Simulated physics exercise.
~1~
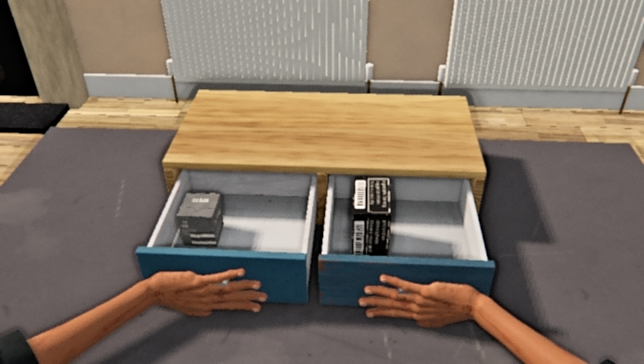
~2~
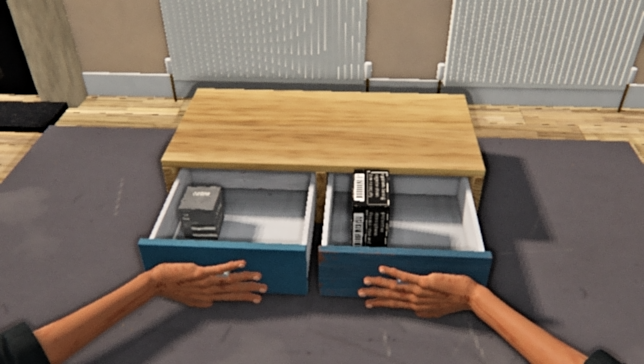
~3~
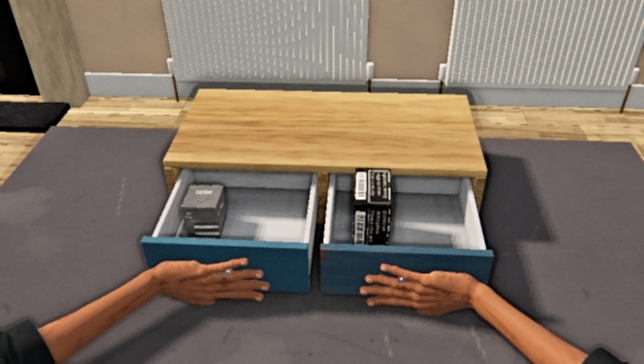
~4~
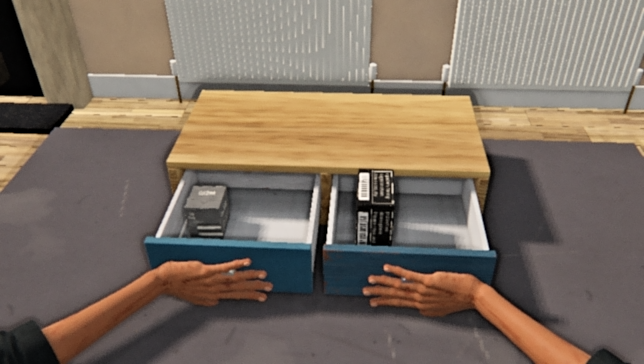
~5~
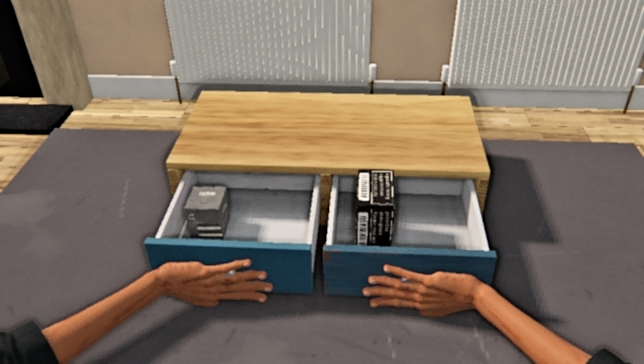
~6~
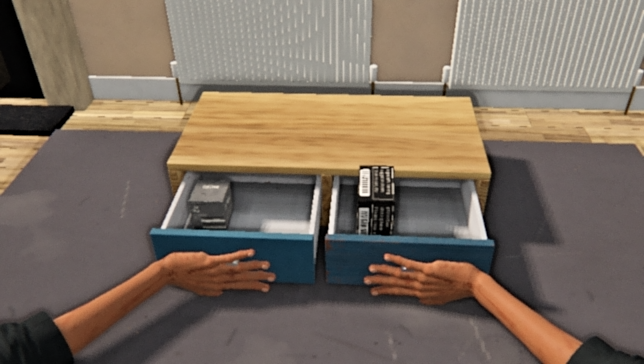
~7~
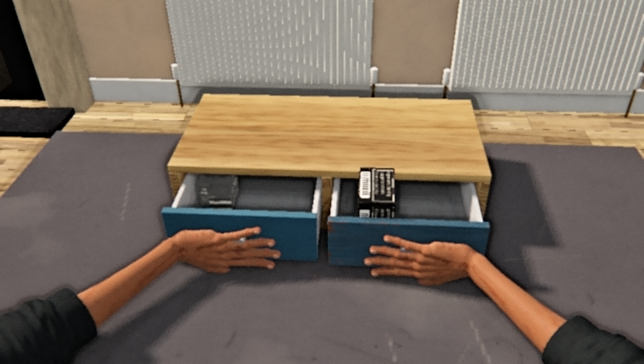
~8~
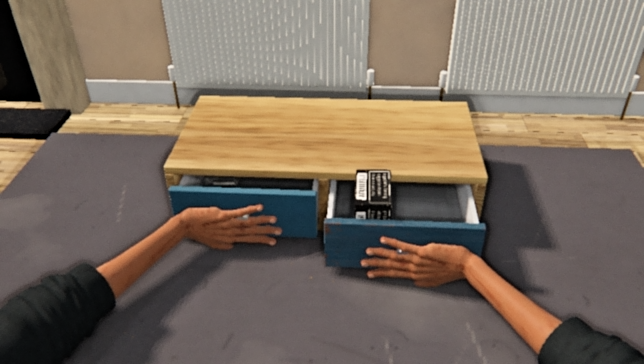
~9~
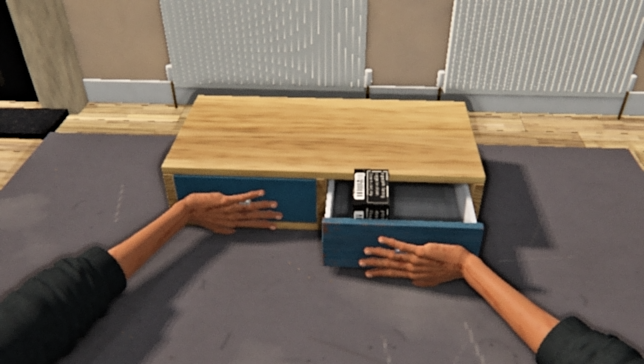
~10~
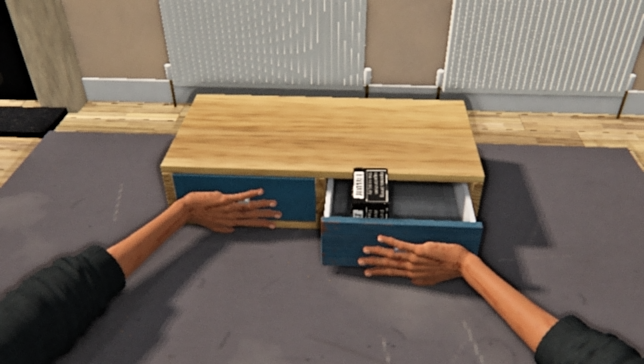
On a dark grey floor mat, two hands push in a chest's blue drawers, the left closing flush, the right staying ajar.
